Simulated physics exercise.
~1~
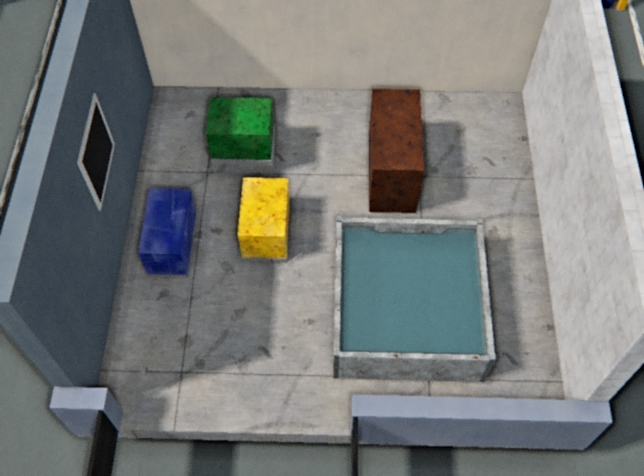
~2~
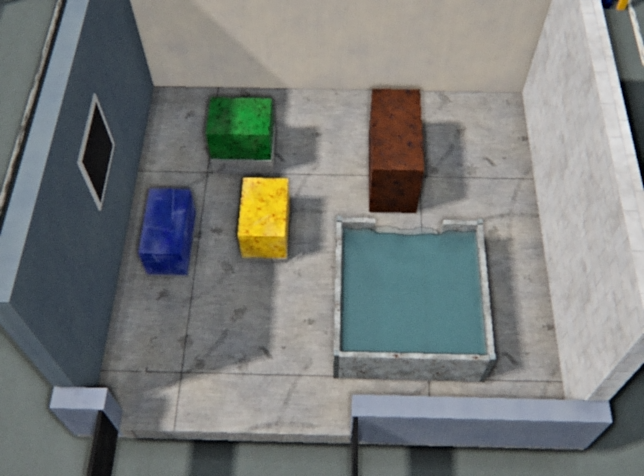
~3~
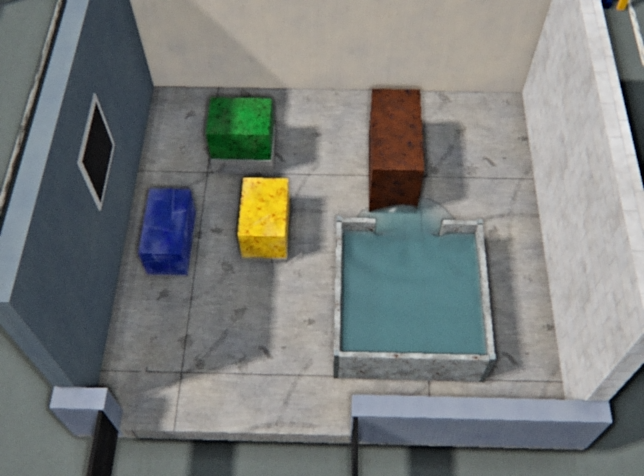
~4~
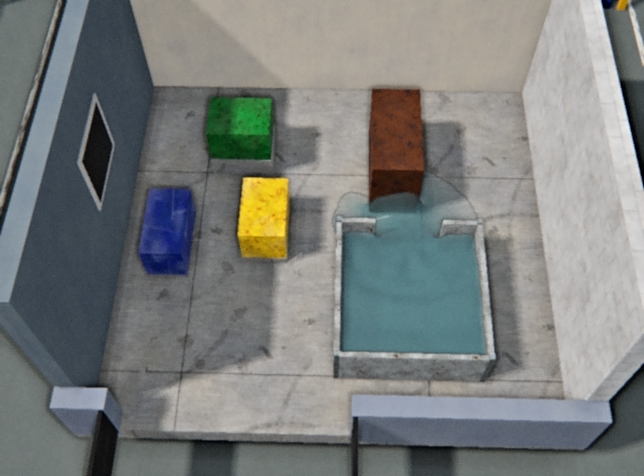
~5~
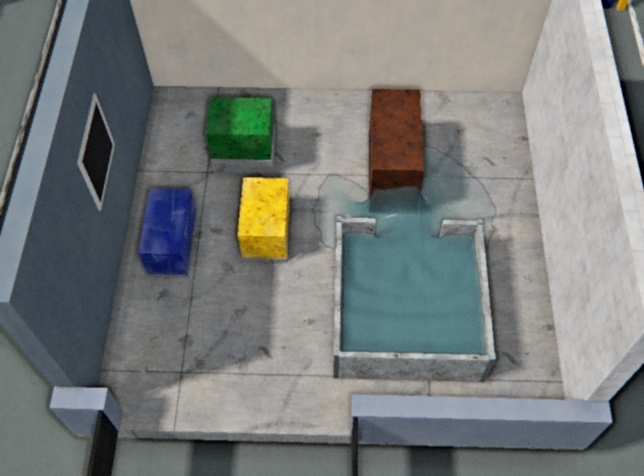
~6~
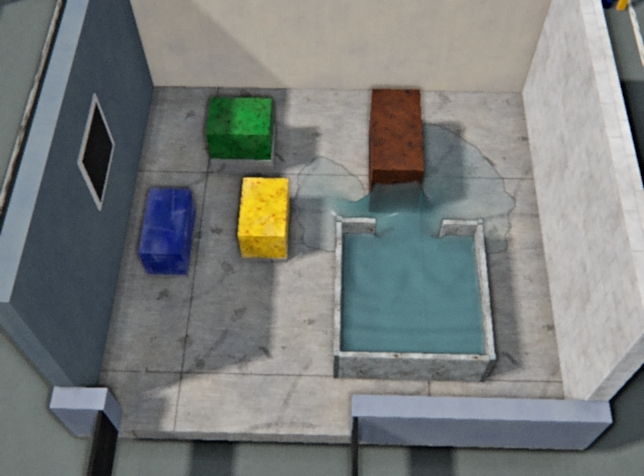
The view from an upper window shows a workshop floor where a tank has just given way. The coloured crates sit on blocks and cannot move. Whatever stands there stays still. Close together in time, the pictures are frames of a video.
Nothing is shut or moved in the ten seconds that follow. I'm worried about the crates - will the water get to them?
The yellow crate is touched by water. The green crate remains untouched by water. The blue crate is touched by water.
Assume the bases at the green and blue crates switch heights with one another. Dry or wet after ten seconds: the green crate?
Well, the green one is inundated then.
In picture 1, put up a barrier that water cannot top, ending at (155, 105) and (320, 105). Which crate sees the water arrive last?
The crate marked blue.
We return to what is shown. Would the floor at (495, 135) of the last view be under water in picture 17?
I'd expect that place to be drenched.
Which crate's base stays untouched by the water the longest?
Last comes the one in blue.
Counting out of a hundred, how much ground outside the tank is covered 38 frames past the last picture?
Estimate: Some 85 in a hundred.
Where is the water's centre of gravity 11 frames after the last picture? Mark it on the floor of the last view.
My pick is pixel (410, 247).
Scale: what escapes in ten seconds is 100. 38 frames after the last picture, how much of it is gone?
40 per cent.
A moment on, water covers 35 % of the floor; the yellow crate water round its plinth, the green crate water round its plinth, the blue crate not reached.
Next, water covers 50 % of the floor; the yellow crate water round its plinth, the green crate water round its plinth, the blue crate water round its plinth.
Then, water covers 70 % of the floor; the yellow crate water round its plinth, the green crate water round its plinth, the blue crate water round its plinth.
Later, water covers 85 % of the floor; the yellow crate water round its plinth, the green crate water round its plinth, the blue crate water round its plinth.
In the end, water covers 100 % of the floor; the yellow crate was topped, the green crate stayed above the water, the blue crate was topped.
